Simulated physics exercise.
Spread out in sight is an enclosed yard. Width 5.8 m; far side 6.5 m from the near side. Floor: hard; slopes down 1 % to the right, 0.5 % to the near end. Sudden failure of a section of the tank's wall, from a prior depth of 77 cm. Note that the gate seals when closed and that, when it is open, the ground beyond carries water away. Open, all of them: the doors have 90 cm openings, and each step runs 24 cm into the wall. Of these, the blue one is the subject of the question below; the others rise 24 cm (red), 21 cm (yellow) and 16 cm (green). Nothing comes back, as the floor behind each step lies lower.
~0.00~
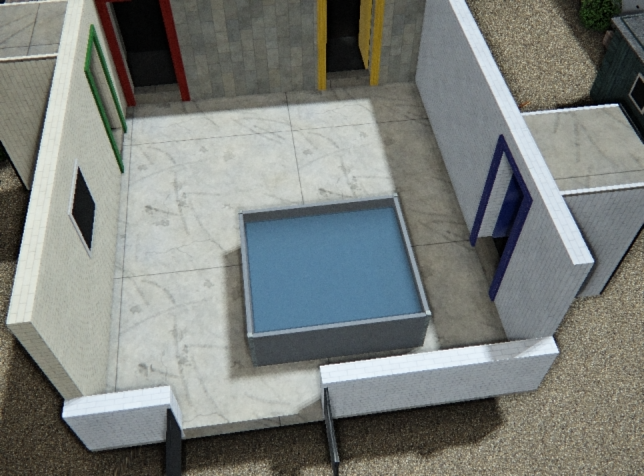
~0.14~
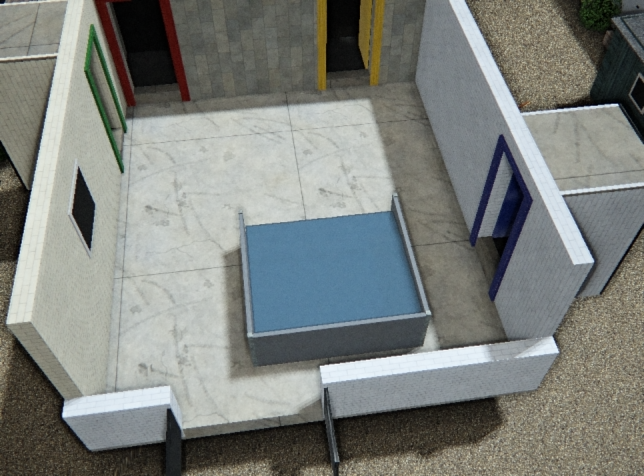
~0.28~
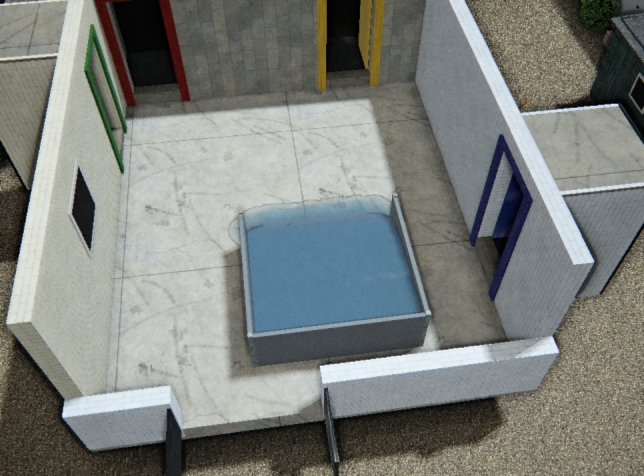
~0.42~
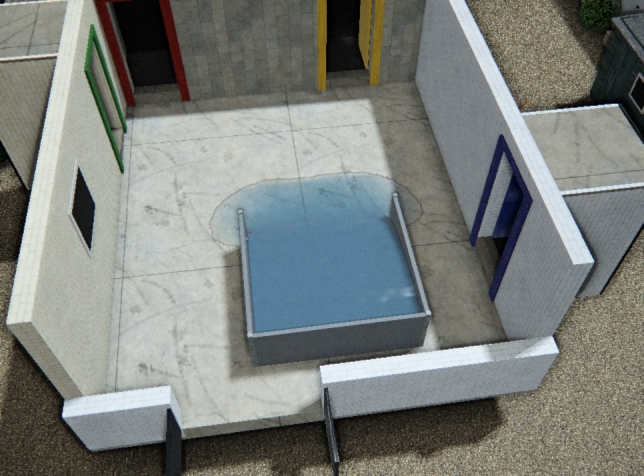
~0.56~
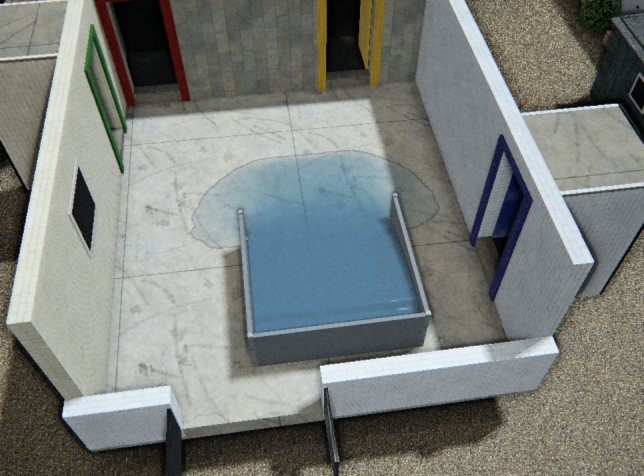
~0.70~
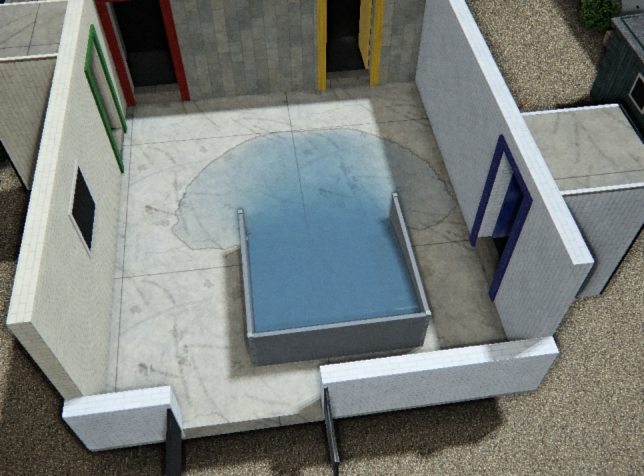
A square tank in a walled yard loses its far wall, and water spreads outward.
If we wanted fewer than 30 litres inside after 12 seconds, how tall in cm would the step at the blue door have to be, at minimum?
It would need to be around 9 cm tall.
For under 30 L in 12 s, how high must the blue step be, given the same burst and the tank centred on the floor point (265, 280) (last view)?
Some 9.0 cm.
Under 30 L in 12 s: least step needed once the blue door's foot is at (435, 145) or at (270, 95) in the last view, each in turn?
About 16 cm for the first and 30 cm for the second.
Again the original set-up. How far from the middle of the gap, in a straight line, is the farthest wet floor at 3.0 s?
Roughly 5.0 m from the gap.
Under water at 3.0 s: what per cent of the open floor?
I'd say near 60 percent is wet.
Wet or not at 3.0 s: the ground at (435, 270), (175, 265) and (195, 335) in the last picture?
So the three spots come out spared, spared, spared, in that order.
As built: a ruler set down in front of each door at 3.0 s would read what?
Depths in cm: Red 29, yellow 34, green 20, blue 0.
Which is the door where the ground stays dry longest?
Door: Blue.
After 1.4 s water covers 55 % of the floor, deepest (40 cm) near (291, 91); it has not reached the blue door.
After 3.0 s water covers 60 % of the floor, deepest (39 cm) near (405, 82); it has not reached the blue door.
After 12.0 s water covers 100 % of the floor, deepest (17 cm) near (453, 191); 14 cm at the blue door, 0 litres in over its 25 cm step.
At the blue door as built, the water arrived by 3.8 s and peaked near 15 cm at 9.8 s.
Run again over the same 12 s with other heights there, 46 litres in over 7.5 cm, 19 litres over 10 cm. The limit of 30 litres is kept from about 9 cm up.
